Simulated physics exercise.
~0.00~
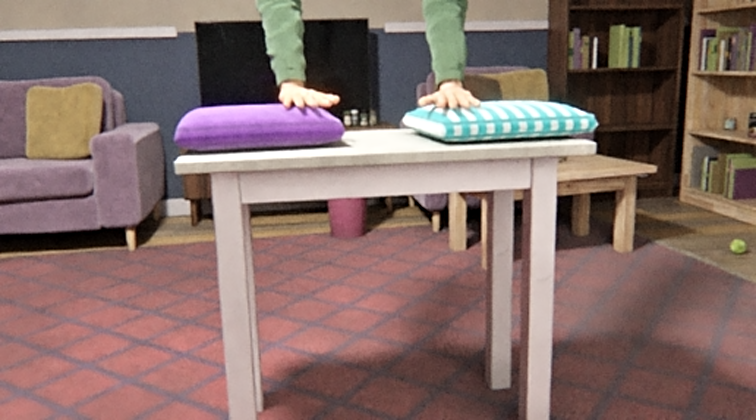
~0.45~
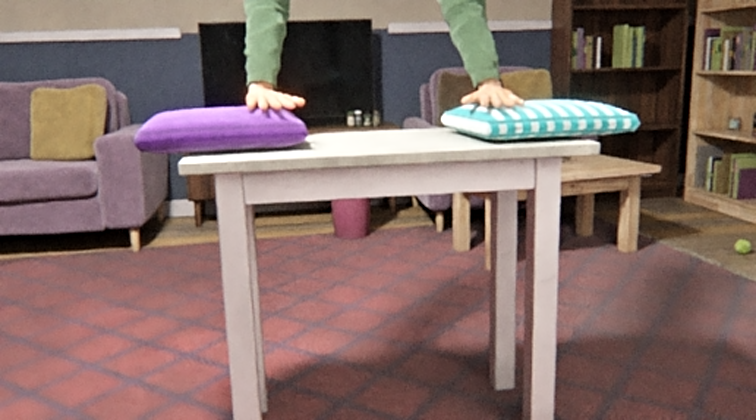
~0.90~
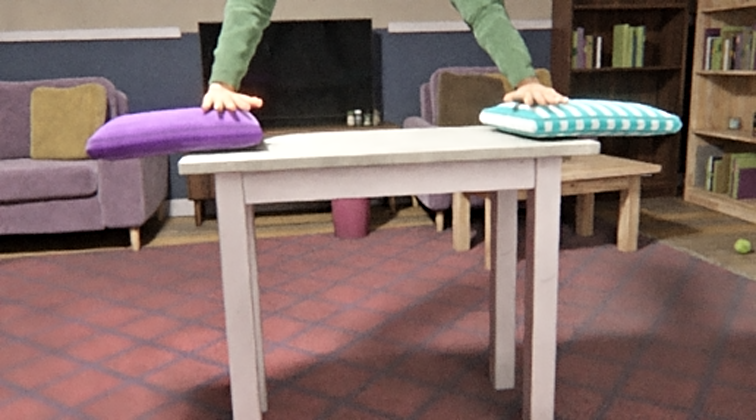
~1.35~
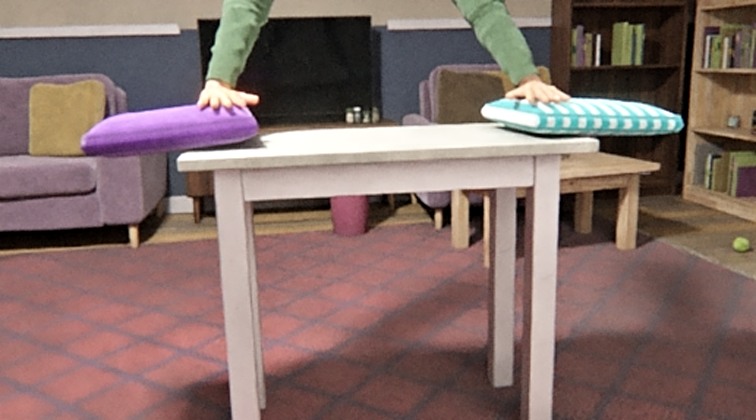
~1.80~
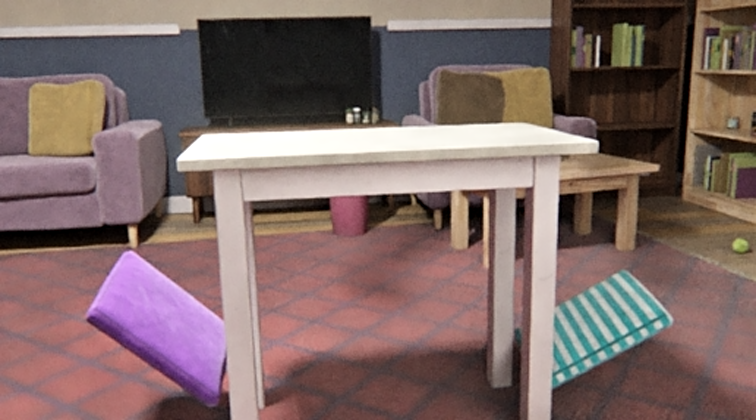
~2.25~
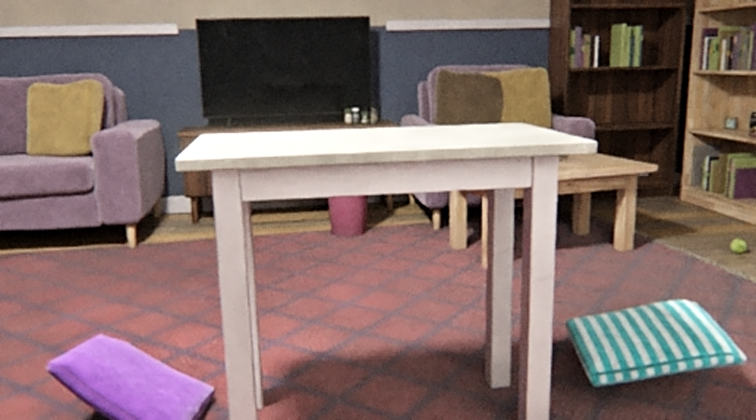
Purple and turquoise striped cushions being pushed by two hands to opposite table ends, then tipping off and dropping to the floor.
